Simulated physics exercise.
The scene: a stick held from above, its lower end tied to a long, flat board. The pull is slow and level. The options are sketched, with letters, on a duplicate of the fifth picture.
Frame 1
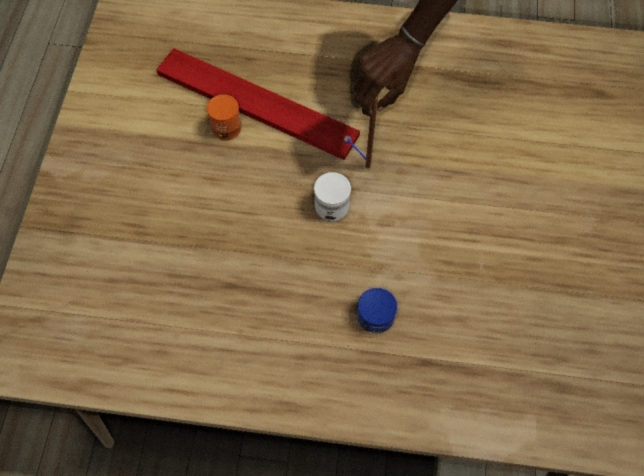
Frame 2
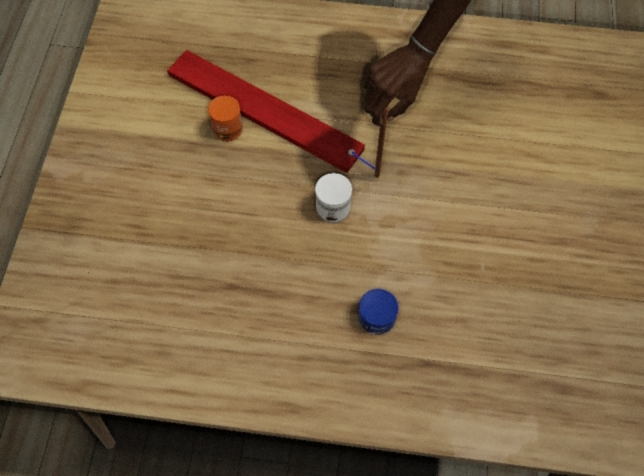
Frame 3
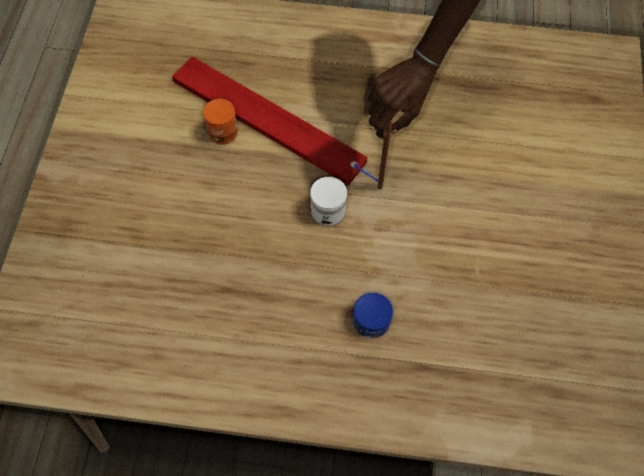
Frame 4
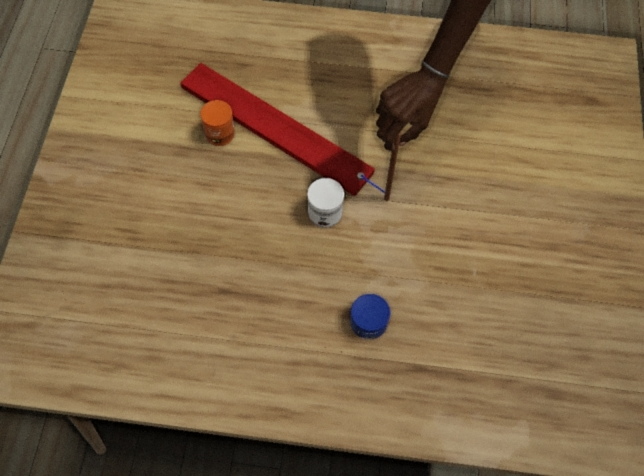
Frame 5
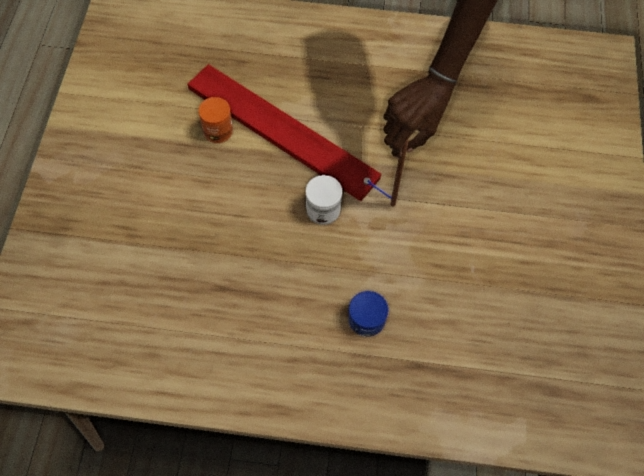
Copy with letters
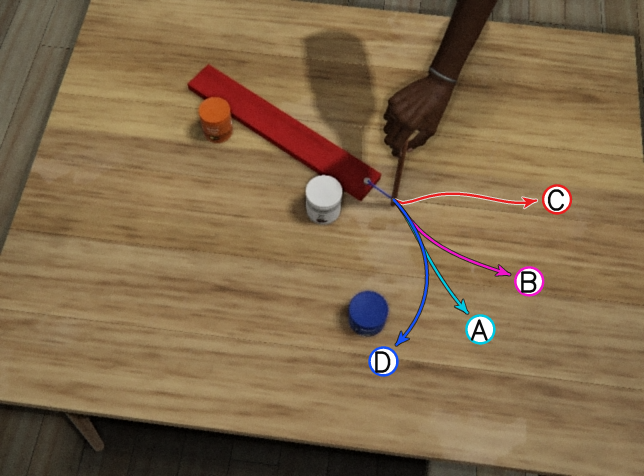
On a wooden table, a hand with a stick slowly pulling a red board rightward and toward the viewer past small jars.
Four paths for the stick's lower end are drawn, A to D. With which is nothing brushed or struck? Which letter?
Path B.
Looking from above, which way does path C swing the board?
Anticlockwise.
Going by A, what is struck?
It meets the white jar.
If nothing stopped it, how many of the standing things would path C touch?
It touches one.
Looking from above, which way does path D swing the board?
Clockwise.
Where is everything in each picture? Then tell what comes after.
In the first picture, white jar (332, 198); orange jar (225, 118); blue tub (377, 311).
In the second picture, red board (264, 106); white jar (333, 199).
In the third picture, red board (267, 115); blue tub (373, 316).
In the fourth picture, red board (275, 124); orange jar (218, 124).
In the fifth picture, red board (281, 127); white jar (324, 201); orange jar (216, 121); blue tub (368, 314).
On the marked copy, A from (394, 200) via (427, 255) to (467, 313); B from (394, 200) via (442, 247) to (509, 275); C from (394, 200) via (468, 195) to (536, 200); D from (394, 200) via (427, 275) to (396, 345).
With B. Early on, foot of the stick (425, 236), middle of the board (315, 153).
Further on, foot of the stick (470, 262), middle of the board (351, 179).
At the end, foot of the stick (511, 276), middle of the board (385, 199); nothing has been touched.
As for the rest, A meets the white jar; C meets the orange jar; D meets the white jar and blue tub.
